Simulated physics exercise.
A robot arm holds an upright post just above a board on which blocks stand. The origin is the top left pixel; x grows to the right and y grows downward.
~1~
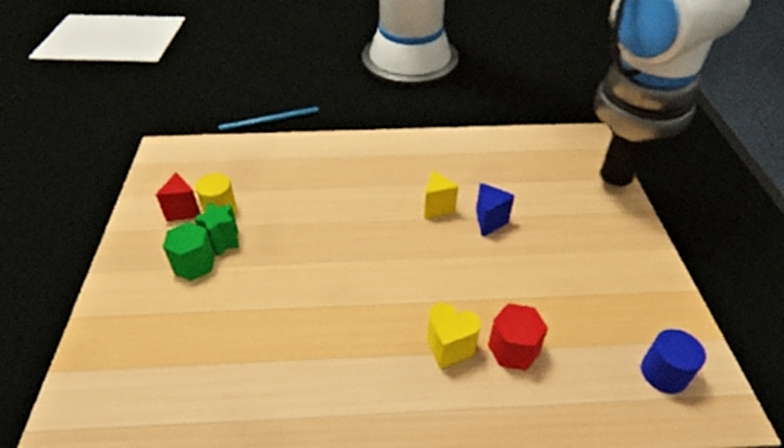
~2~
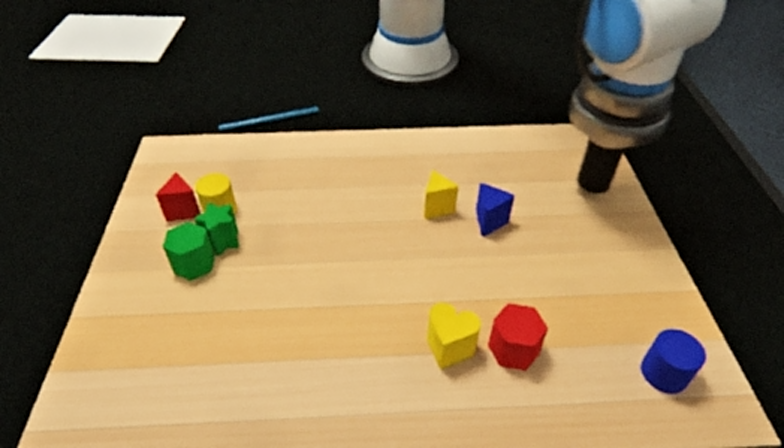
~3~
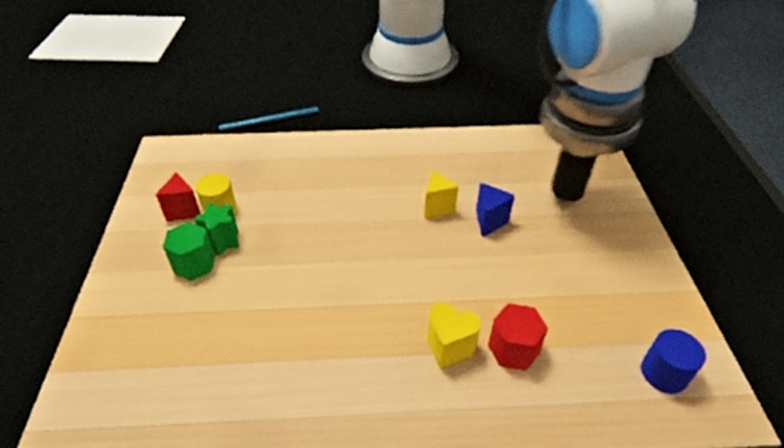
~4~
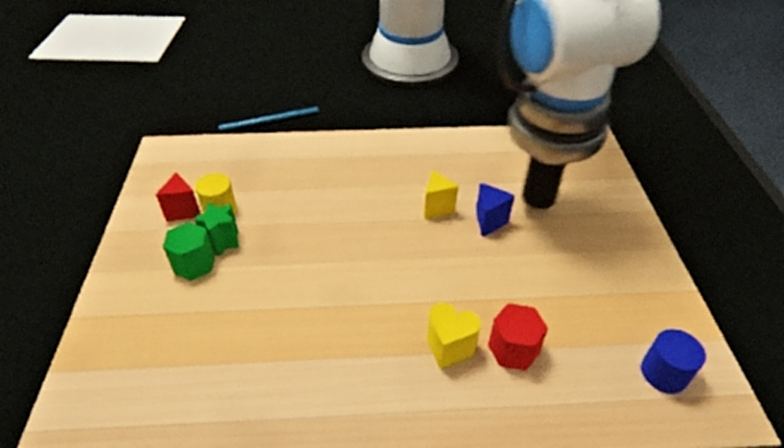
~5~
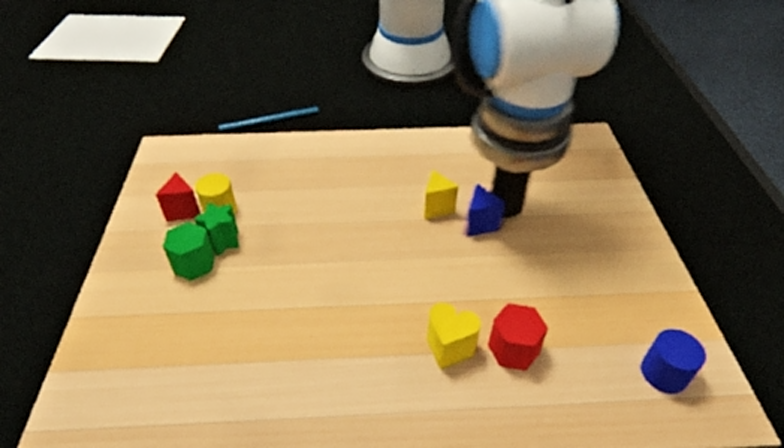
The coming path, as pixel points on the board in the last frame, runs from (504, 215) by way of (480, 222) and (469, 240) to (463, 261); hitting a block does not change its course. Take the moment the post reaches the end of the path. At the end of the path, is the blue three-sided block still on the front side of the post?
No, that is not what happens.
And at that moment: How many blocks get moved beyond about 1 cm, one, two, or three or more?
I'd say just one block gets shifted by more than about 1 cm.
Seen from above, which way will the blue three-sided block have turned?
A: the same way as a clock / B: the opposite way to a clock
My answer is option A.
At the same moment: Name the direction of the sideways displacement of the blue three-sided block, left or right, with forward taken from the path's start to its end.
Its sideways move is to the right.
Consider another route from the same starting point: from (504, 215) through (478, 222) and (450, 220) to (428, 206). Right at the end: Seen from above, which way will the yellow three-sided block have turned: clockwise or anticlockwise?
Anticlockwise.
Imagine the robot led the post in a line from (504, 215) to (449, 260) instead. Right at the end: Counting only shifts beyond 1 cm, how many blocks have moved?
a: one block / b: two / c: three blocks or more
Letter a.
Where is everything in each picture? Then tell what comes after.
Lower end of the post (616, 176), tops of blocks, yellow three-sided block (439, 182), blue three-sided block (494, 195), in the first picture.
Post (593, 183), blocks as before, in the second picture.
Post (568, 190), blocks as before, in the third picture.
Post (538, 198), blocks as before, in the fourth picture.
Post (506, 205), yellow three-sided block (439, 182), blue three-sided block (484, 198), in the fifth picture.
The first path, step by step. Halfway along, post (474, 222); blue three-sided block (447, 212), turned 25° clockwise.
At the end, post (464, 251); yellow three-sided block not moved; blue three-sided block (436, 221), turned 55° clockwise.
